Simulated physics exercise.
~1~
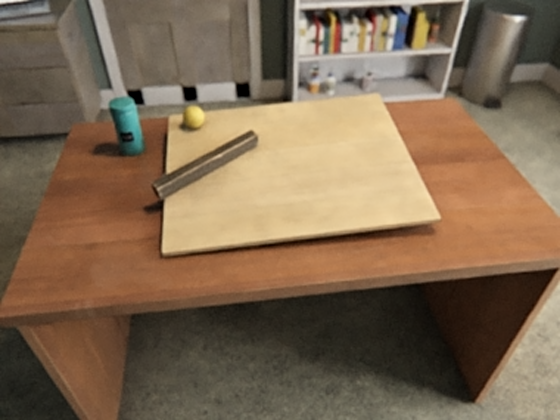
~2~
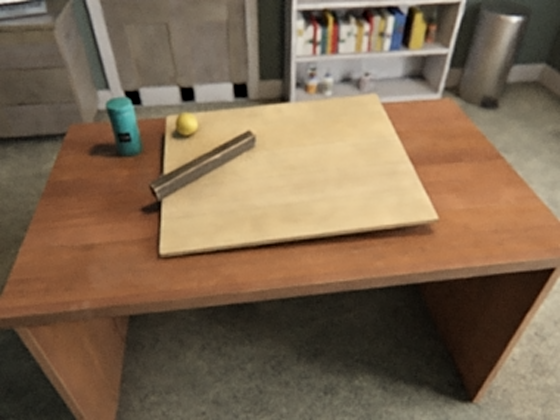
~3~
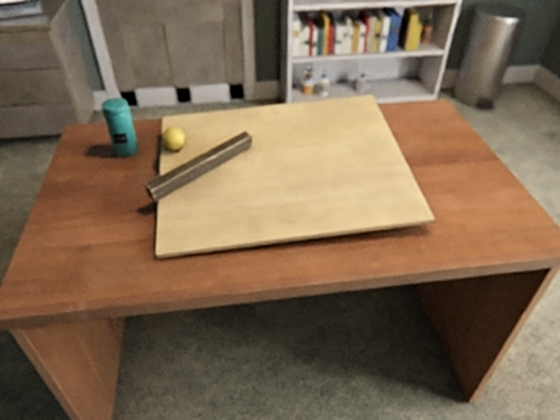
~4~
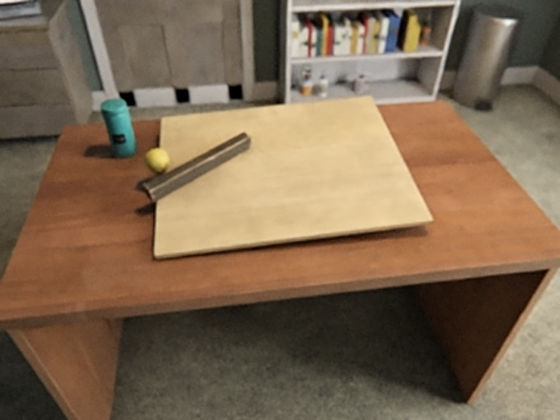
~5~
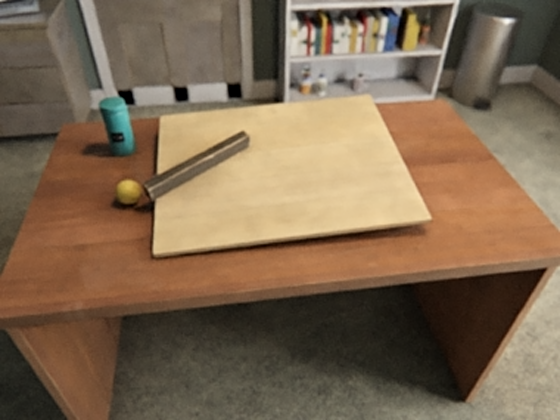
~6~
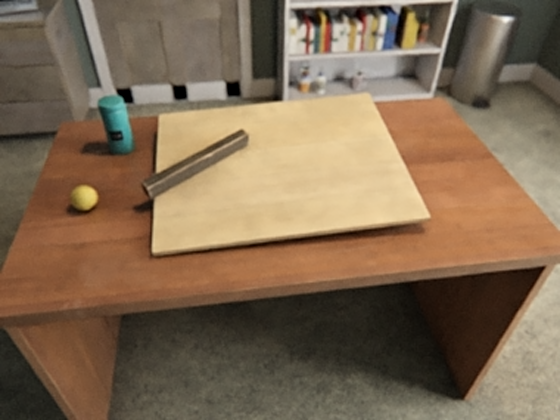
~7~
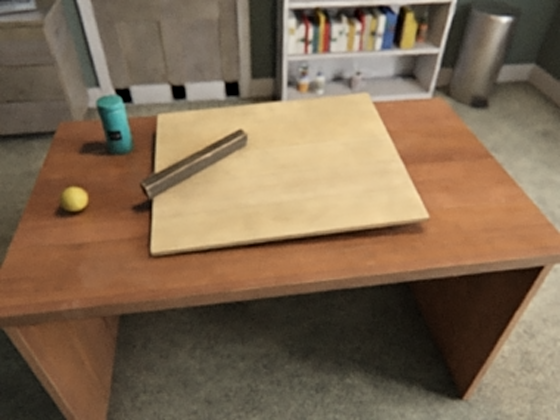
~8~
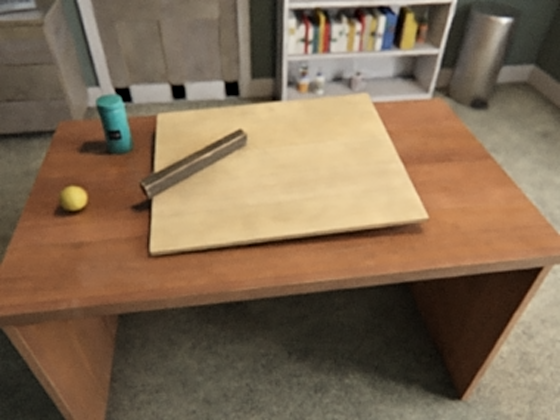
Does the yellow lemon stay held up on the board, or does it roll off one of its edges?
The yellow lemon rolls off the left-hand side of the board and comes to rest on the tabletop.
The video shows a wide pale board on a wooden table, with a dark bar lying across it and a turquoise jar beside it. A yellow lemon rolls down and left off the board's left edge, then comes to rest on the tabletop while the jar stays put.
